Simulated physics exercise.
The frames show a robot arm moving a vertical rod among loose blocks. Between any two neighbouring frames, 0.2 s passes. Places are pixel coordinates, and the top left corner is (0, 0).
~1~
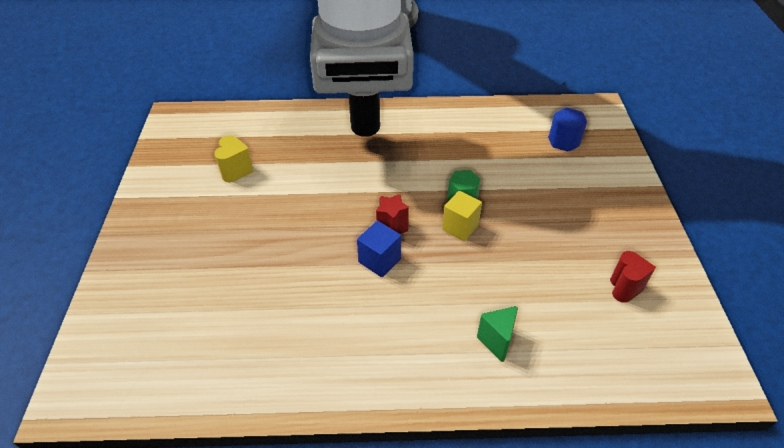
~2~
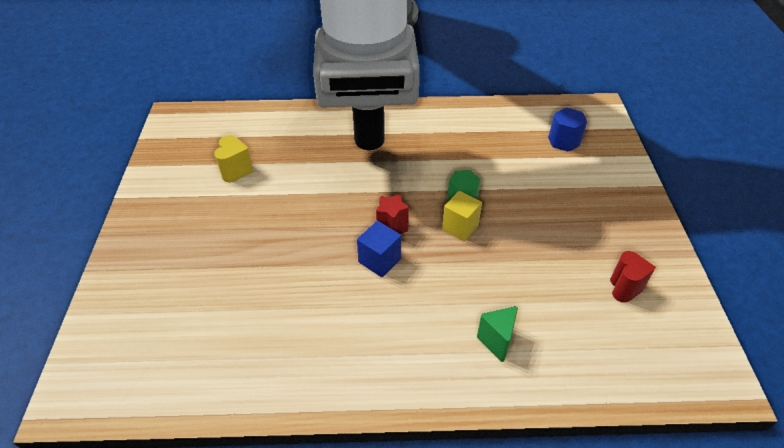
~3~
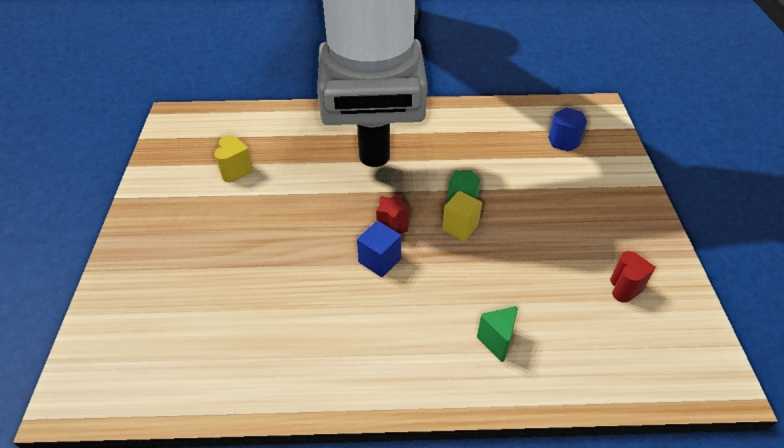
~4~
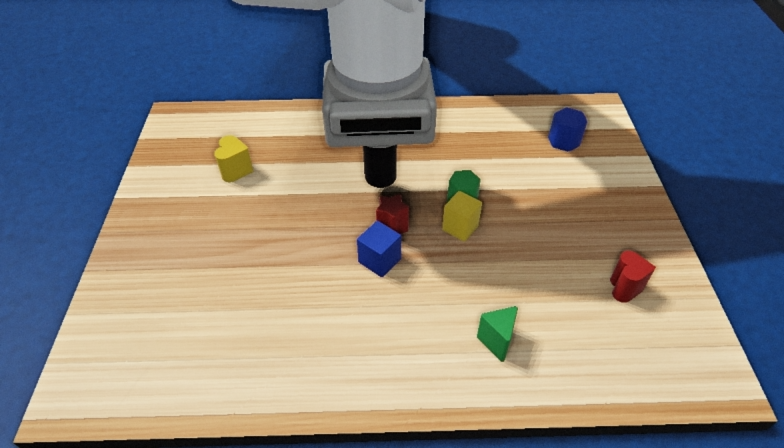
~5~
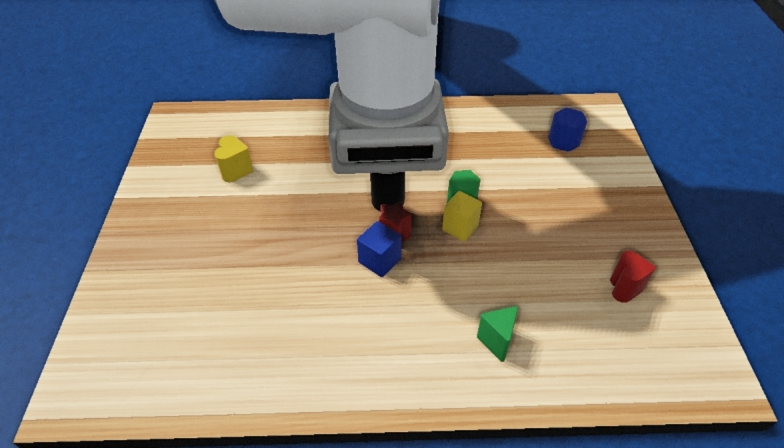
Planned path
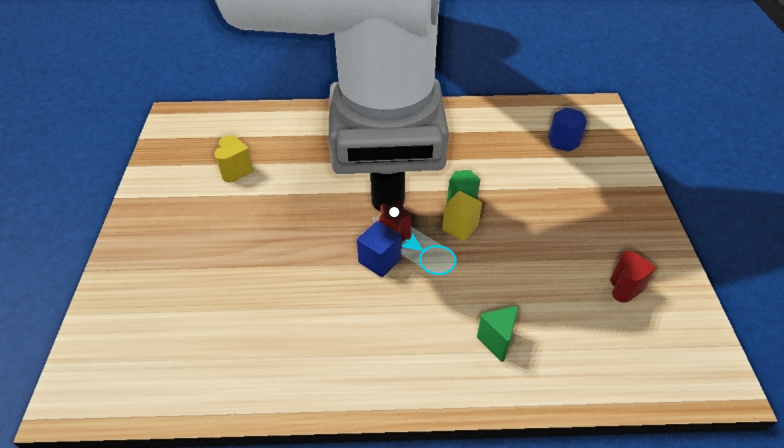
In the video, a robot arm moves a black vertical rod toward the viewer and slightly right over a wooden board of colored blocks, then nudges the red star block slightly beside the blue block while the others stay still.
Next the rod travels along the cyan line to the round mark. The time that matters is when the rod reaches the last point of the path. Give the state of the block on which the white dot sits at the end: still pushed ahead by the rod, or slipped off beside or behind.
When the path is over, you would find the block on which the white dot sits off to the side or behind the rod.
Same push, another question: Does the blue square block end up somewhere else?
Yes, it checks out.
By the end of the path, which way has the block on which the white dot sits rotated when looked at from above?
It makes a clockwise turn.
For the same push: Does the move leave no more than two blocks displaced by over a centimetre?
Yes - that is the case.
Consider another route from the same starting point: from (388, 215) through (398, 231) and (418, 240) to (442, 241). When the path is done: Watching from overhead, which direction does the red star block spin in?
Viewed from above, clockwise.
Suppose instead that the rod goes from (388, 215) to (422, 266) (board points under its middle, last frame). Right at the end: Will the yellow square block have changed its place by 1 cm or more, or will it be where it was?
By the time the path is finished, it has hardly shifted at all.
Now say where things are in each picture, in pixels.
Tip of the rod (366, 129), middles of tops, blue square block (379, 237), red star block (392, 205), yellow square block (463, 204), in the first picture.
Rod (370, 142), nothing pushed, in the second picture.
Rod (375, 158), nothing pushed, in the third picture.
Rod (381, 178), nothing pushed, in the fourth picture.
Rod (388, 202), blue square block (379, 237), red star block (394, 212), yellow square block (463, 204), in the fifth picture.
The line goes from (388, 215) via (396, 233) and (416, 246), ending at (438, 260); the dot is on the red star block.
What follows on the original path. Halfway along, rod (407, 228); blue square block (375, 251); red star block (408, 240).
At the end, rod (439, 248); blue square block (375, 251); red star block (420, 255), turned 50° clockwise; yellow square block unmoved.
